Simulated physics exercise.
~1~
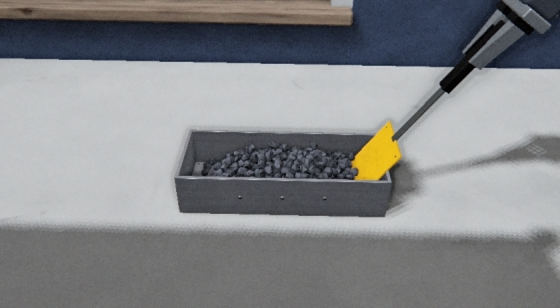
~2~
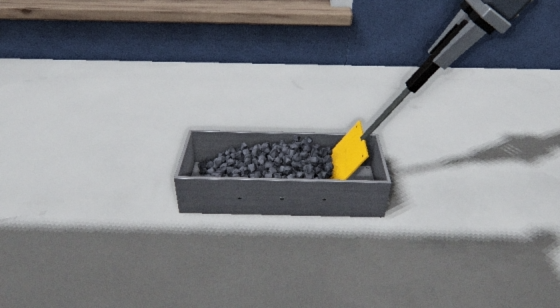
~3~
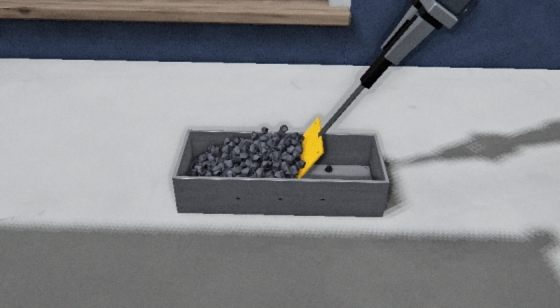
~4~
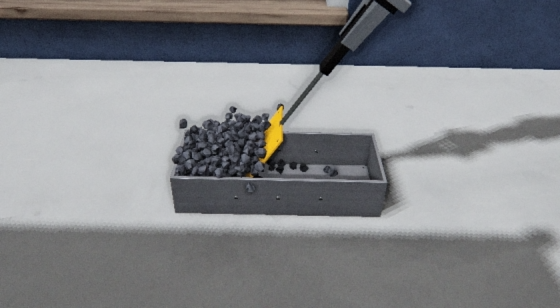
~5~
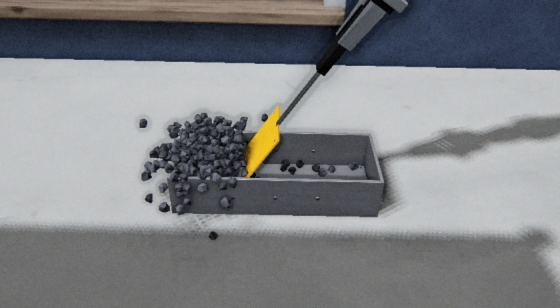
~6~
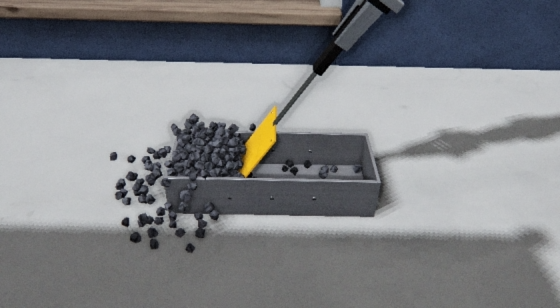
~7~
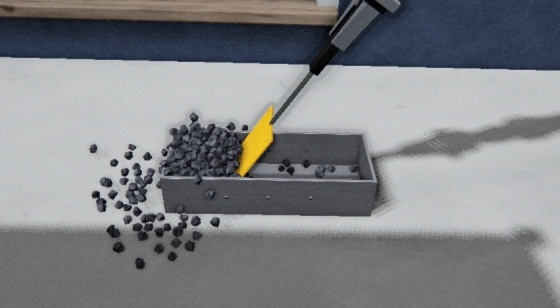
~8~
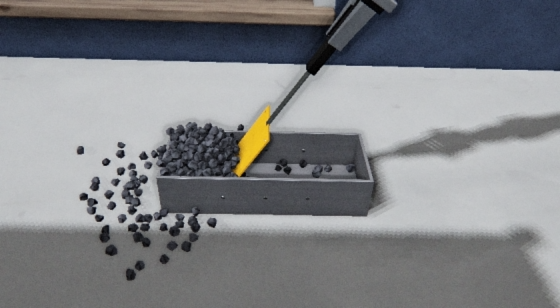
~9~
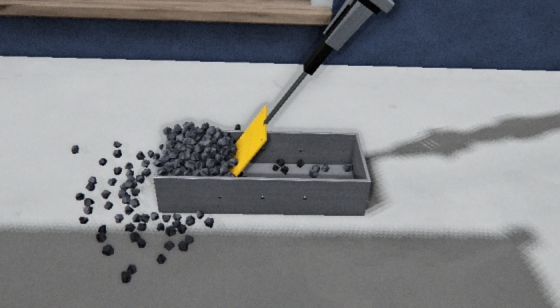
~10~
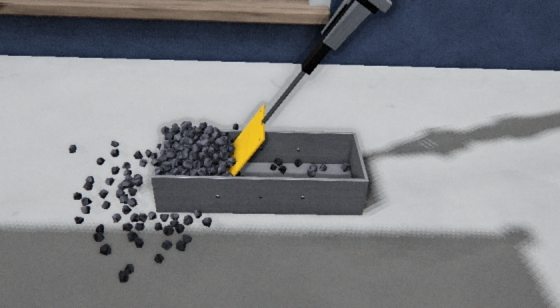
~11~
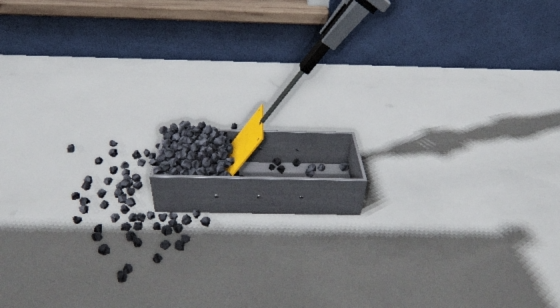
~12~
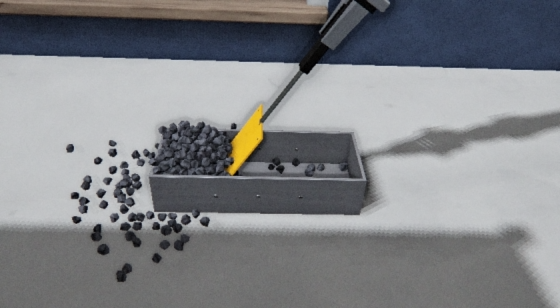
On a white table, a yellow spatula pushes dark pebbles left, spilling some beyond the tray.
